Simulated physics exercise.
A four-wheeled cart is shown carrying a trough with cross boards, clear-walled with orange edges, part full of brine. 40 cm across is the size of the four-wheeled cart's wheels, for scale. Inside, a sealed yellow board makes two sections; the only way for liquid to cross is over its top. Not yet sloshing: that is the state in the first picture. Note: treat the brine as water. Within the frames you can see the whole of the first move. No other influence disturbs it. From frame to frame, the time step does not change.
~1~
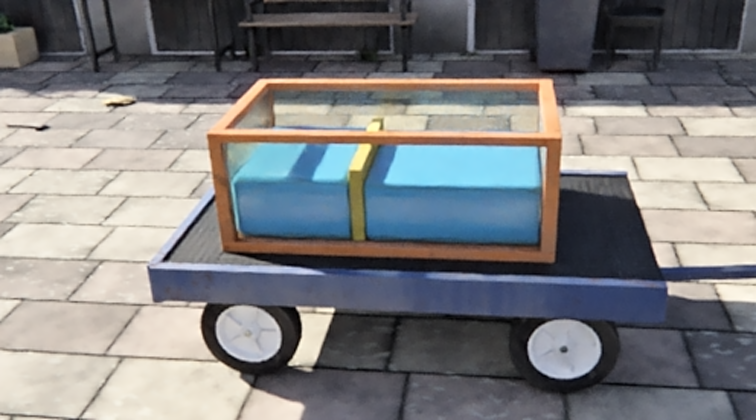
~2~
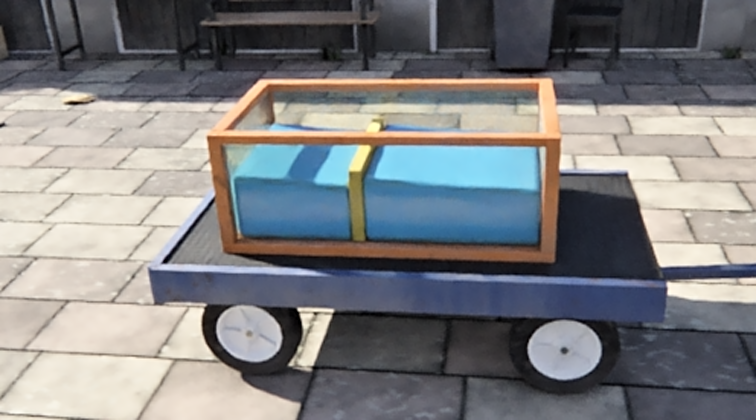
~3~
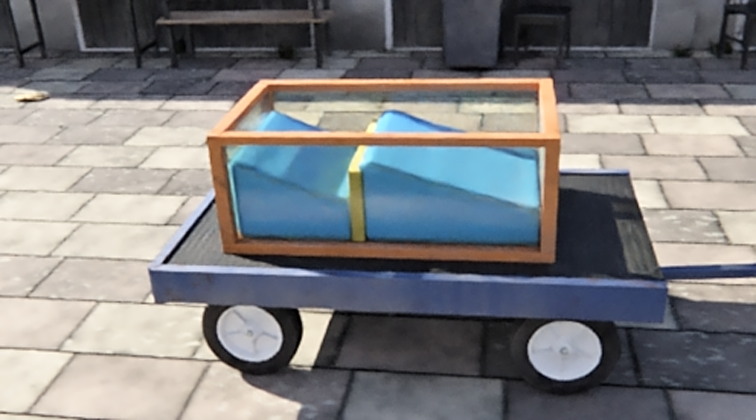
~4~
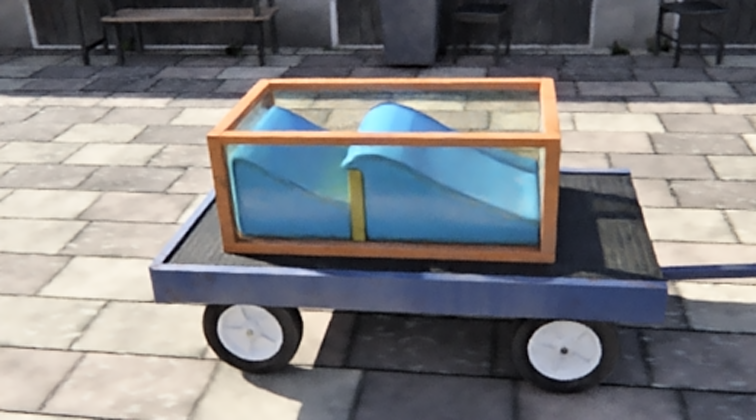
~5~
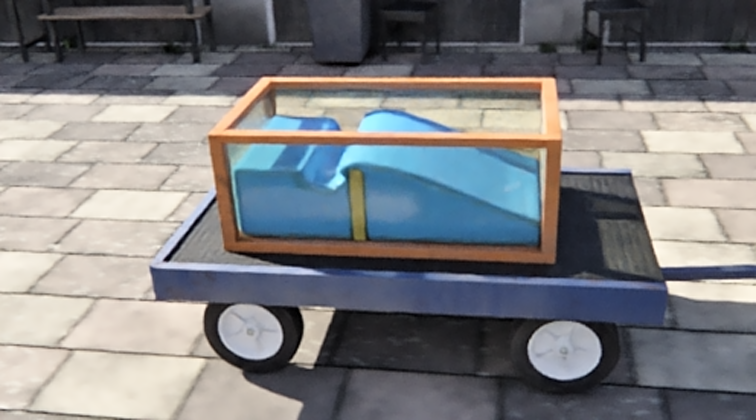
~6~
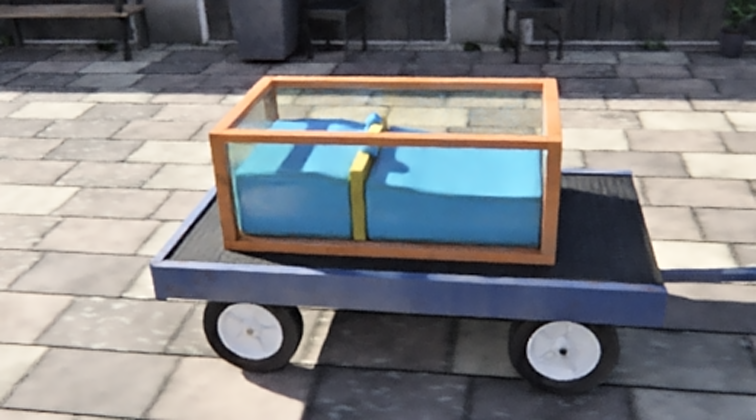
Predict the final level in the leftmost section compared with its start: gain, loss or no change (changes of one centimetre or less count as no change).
Gain.
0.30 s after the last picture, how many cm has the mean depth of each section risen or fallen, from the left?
Mean depth change in cm, from the left: 3 up, then 2 down.
Then, 0.30 s after the last picture, left to right it is 28, 22 cm deep.
Then, 0.80 s after the last picture, left to right it is 28, 22 cm deep.
Then, 1.20 s after the last picture, left to right it is 28, 22 cm deep.
Then, 2.98 s after the last picture, left to right it is 28, 22 cm deep.
